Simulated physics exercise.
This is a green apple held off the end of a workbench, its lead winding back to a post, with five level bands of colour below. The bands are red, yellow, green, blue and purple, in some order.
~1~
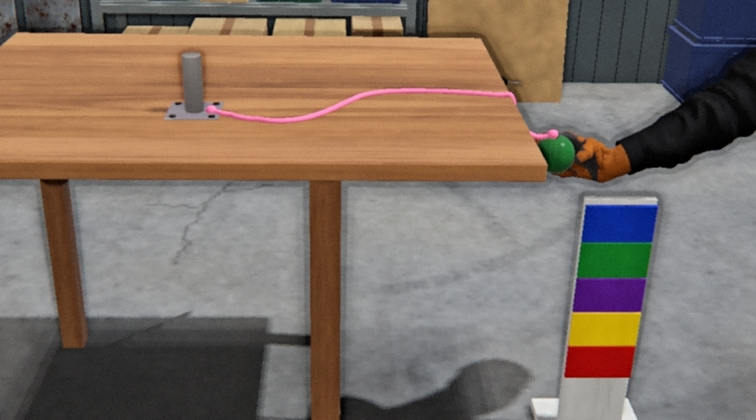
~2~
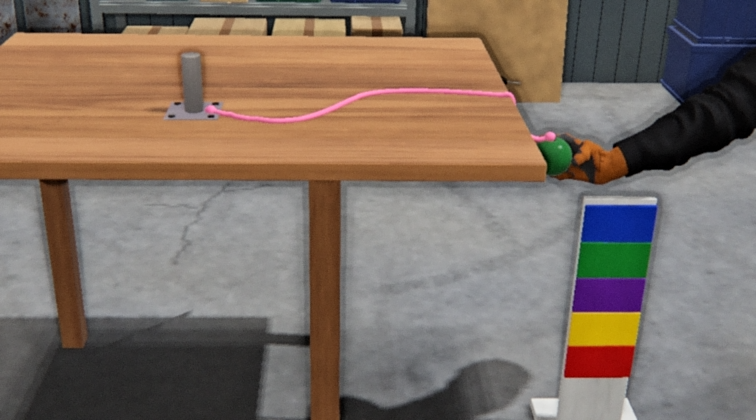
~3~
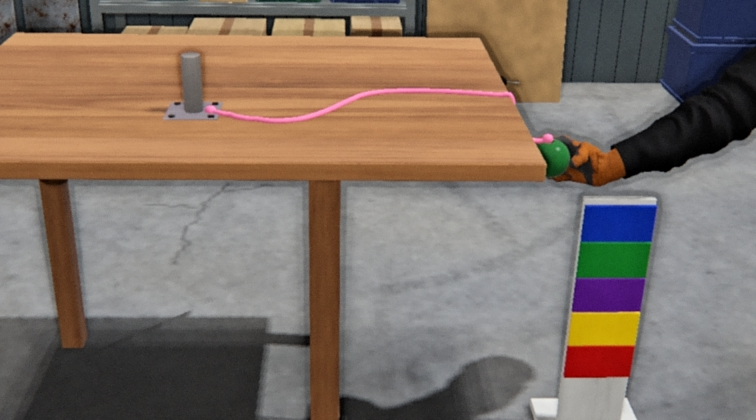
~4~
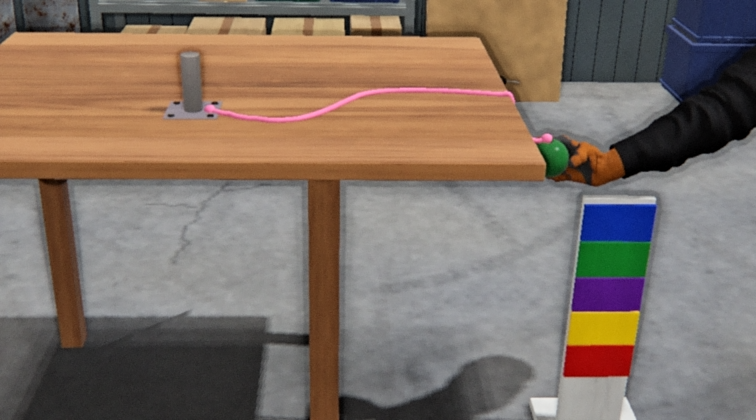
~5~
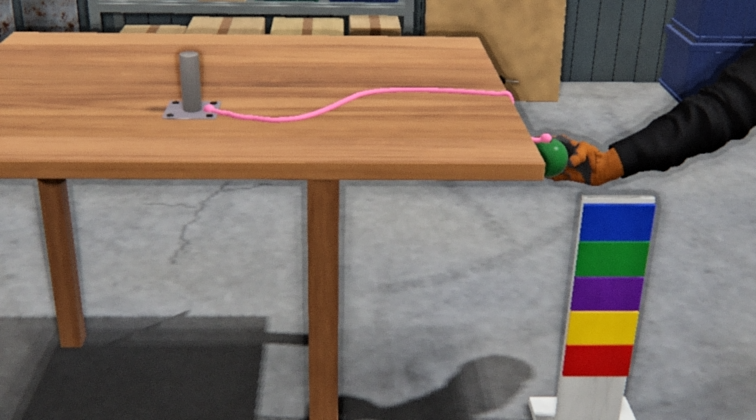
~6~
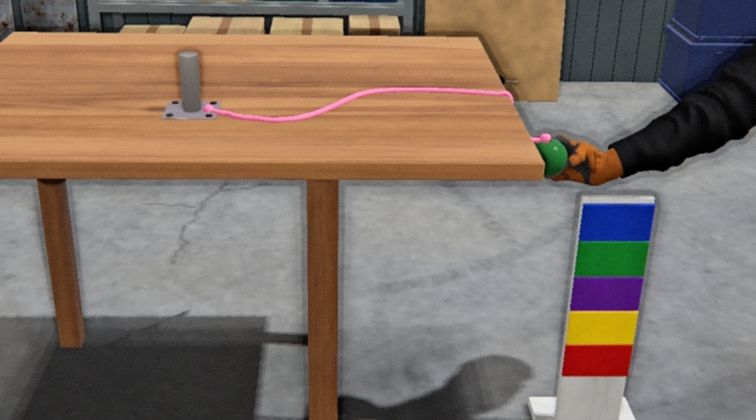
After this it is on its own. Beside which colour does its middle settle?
At blue.
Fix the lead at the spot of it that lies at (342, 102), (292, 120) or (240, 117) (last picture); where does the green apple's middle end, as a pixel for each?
Try by try, around (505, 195), (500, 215) and (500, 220).
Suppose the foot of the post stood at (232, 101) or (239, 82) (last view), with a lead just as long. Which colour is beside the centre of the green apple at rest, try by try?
One after the other, green; green.
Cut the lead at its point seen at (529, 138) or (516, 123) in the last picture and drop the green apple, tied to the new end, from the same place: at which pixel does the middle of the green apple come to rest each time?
About (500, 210) and (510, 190).
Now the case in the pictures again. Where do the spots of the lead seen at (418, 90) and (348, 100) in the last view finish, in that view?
The first at (464, 100), the second at (382, 103).
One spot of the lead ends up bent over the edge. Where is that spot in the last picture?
Near (465, 92).
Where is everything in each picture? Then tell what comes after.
The first frame shows green apple (555, 154); blue (620, 225); green (615, 261); purple (610, 296); yellow (605, 330); red (600, 363).
The second frame shows green apple (552, 156); lead through (241, 118) (316, 115) (358, 97) (427, 92) (501, 95).
The third frame shows green apple (550, 158).
The fourth frame shows green apple (549, 158); lead through (240, 117) (315, 115) (357, 97) (426, 91) (500, 95).
The fifth frame shows green apple (548, 158).
The sixth frame shows green apple (548, 158); lead through (239, 117) (314, 114) (356, 96) (424, 91) (499, 94).
Soon after, apple near (477, 218); level with blue.
After that, apple near (509, 226); level with blue.
In the end, apple near (497, 226); level with blue. Its centre hangs level with the blue band.
